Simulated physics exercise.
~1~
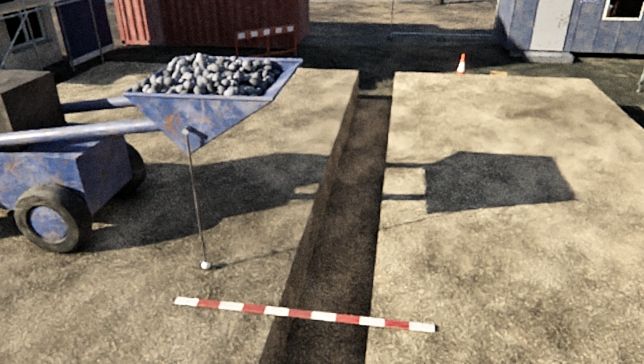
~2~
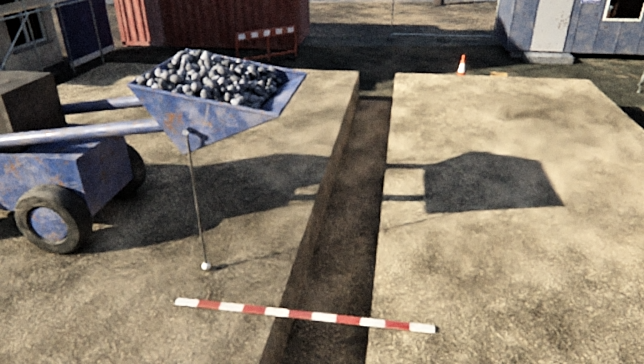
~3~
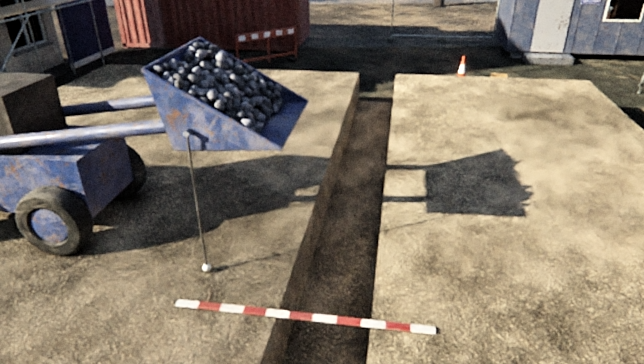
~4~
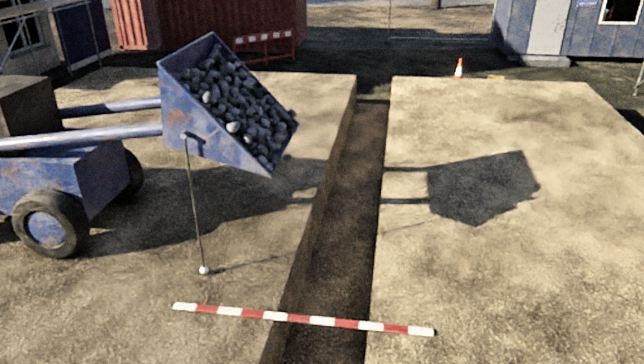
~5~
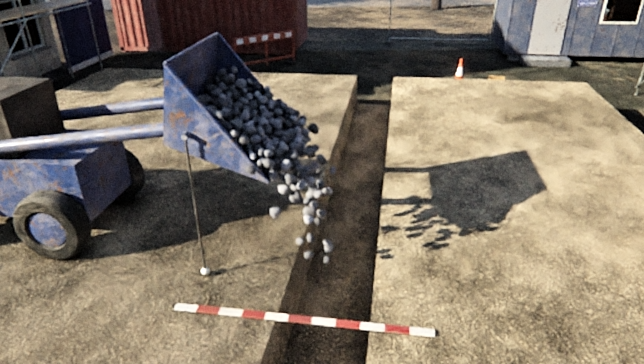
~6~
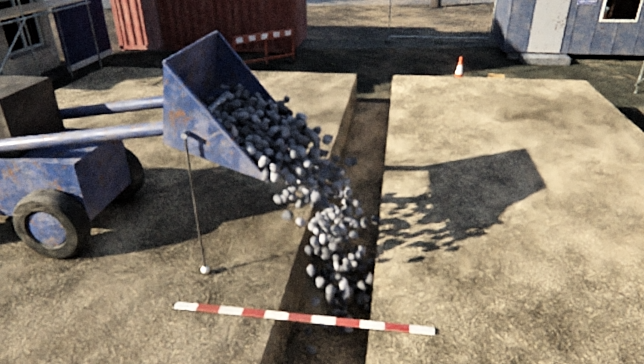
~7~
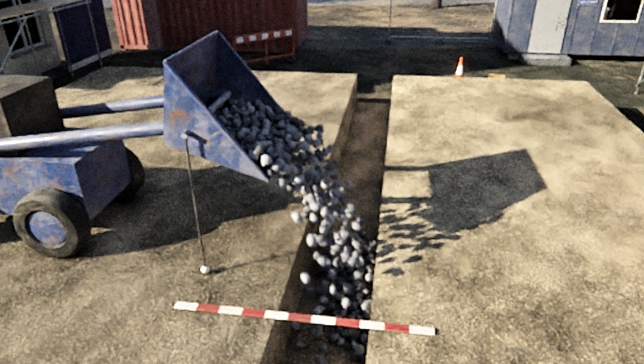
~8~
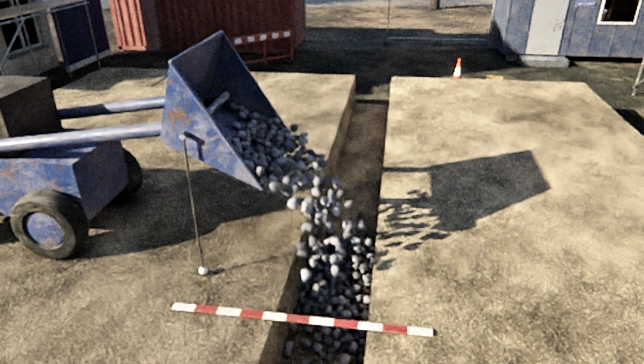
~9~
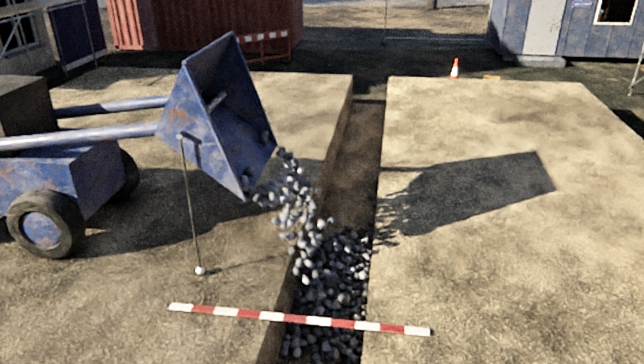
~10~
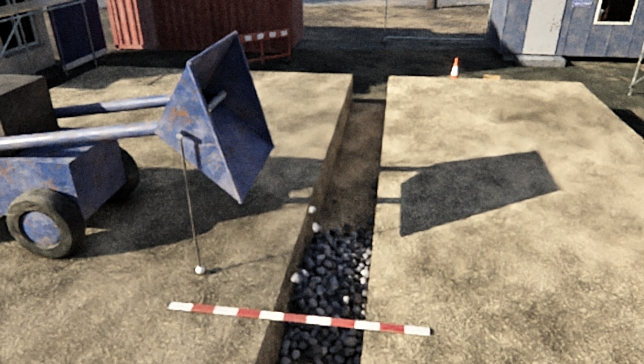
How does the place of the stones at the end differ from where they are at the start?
At the start the stones are heaped in the raised blue bucket on the left. By the end they are lower and further right, in the near part of the trench around the striped staff.
